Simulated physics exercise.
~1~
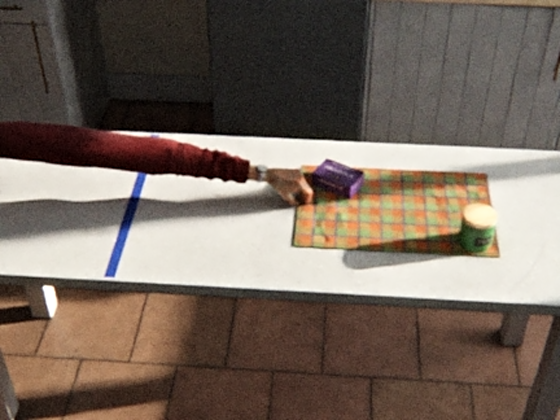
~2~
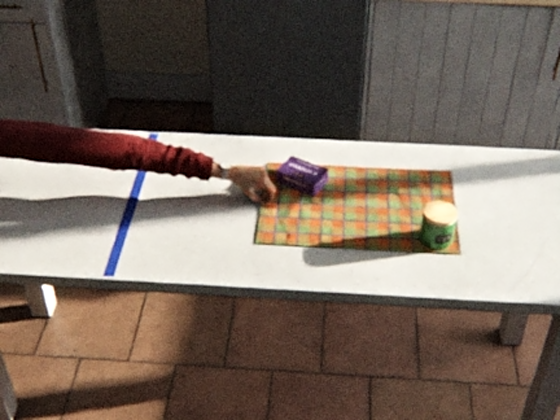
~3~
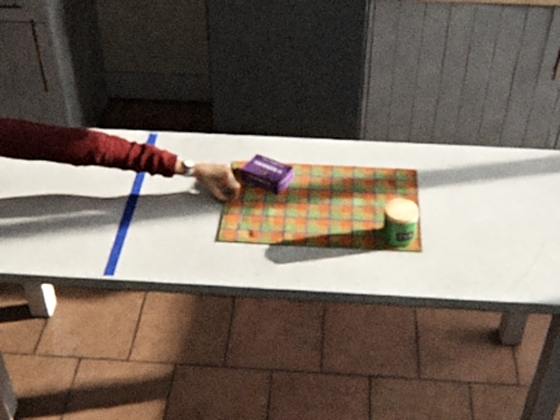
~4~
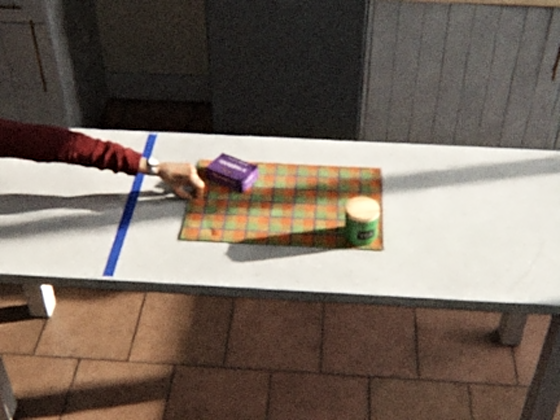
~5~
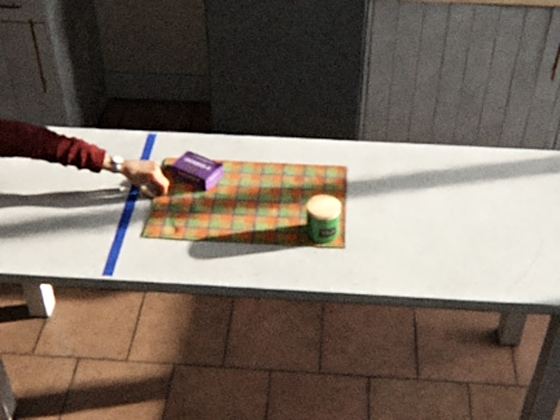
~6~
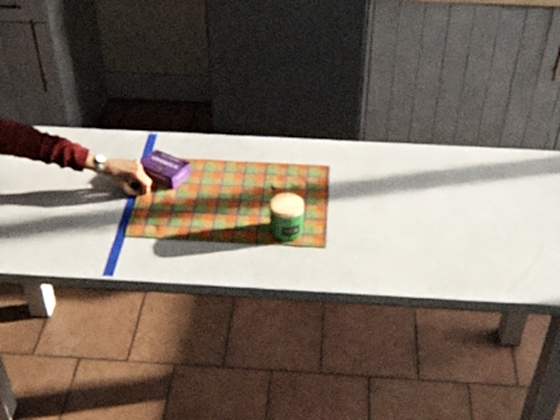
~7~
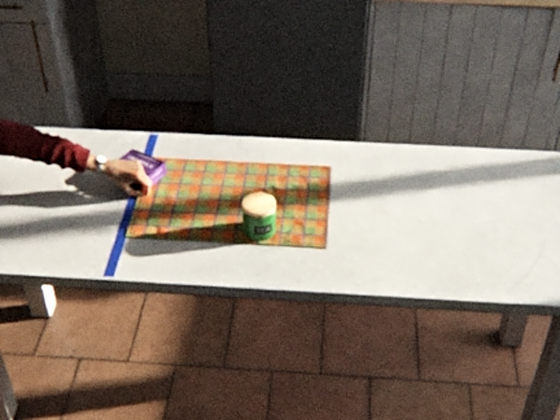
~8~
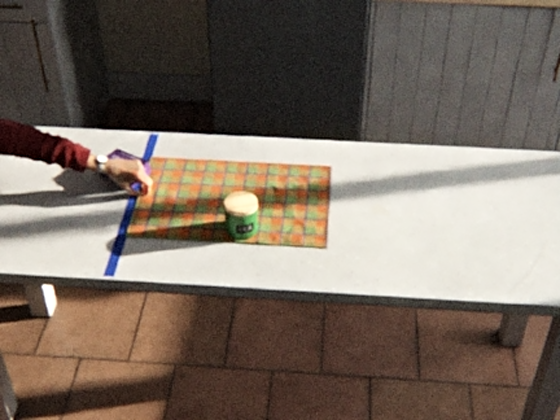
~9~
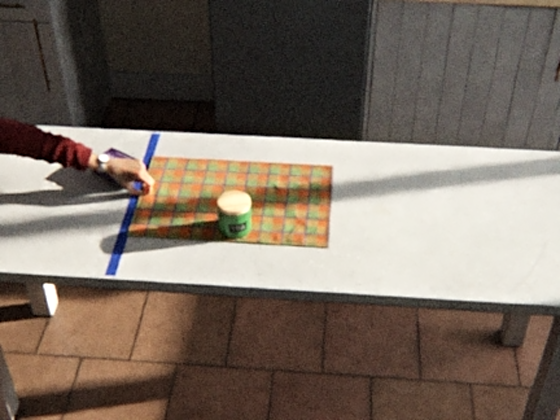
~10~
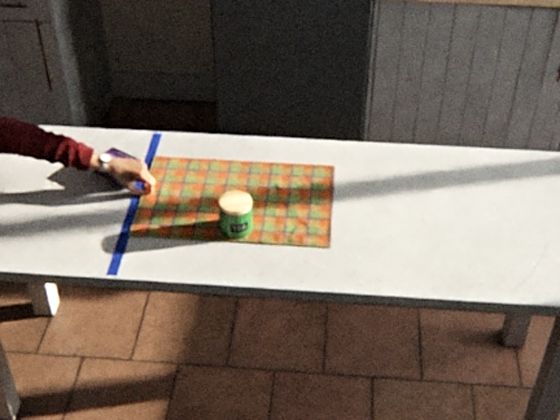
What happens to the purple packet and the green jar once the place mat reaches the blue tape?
The purple packet slides off the front edge of the mat, while the green jar slides forward but stays on it.
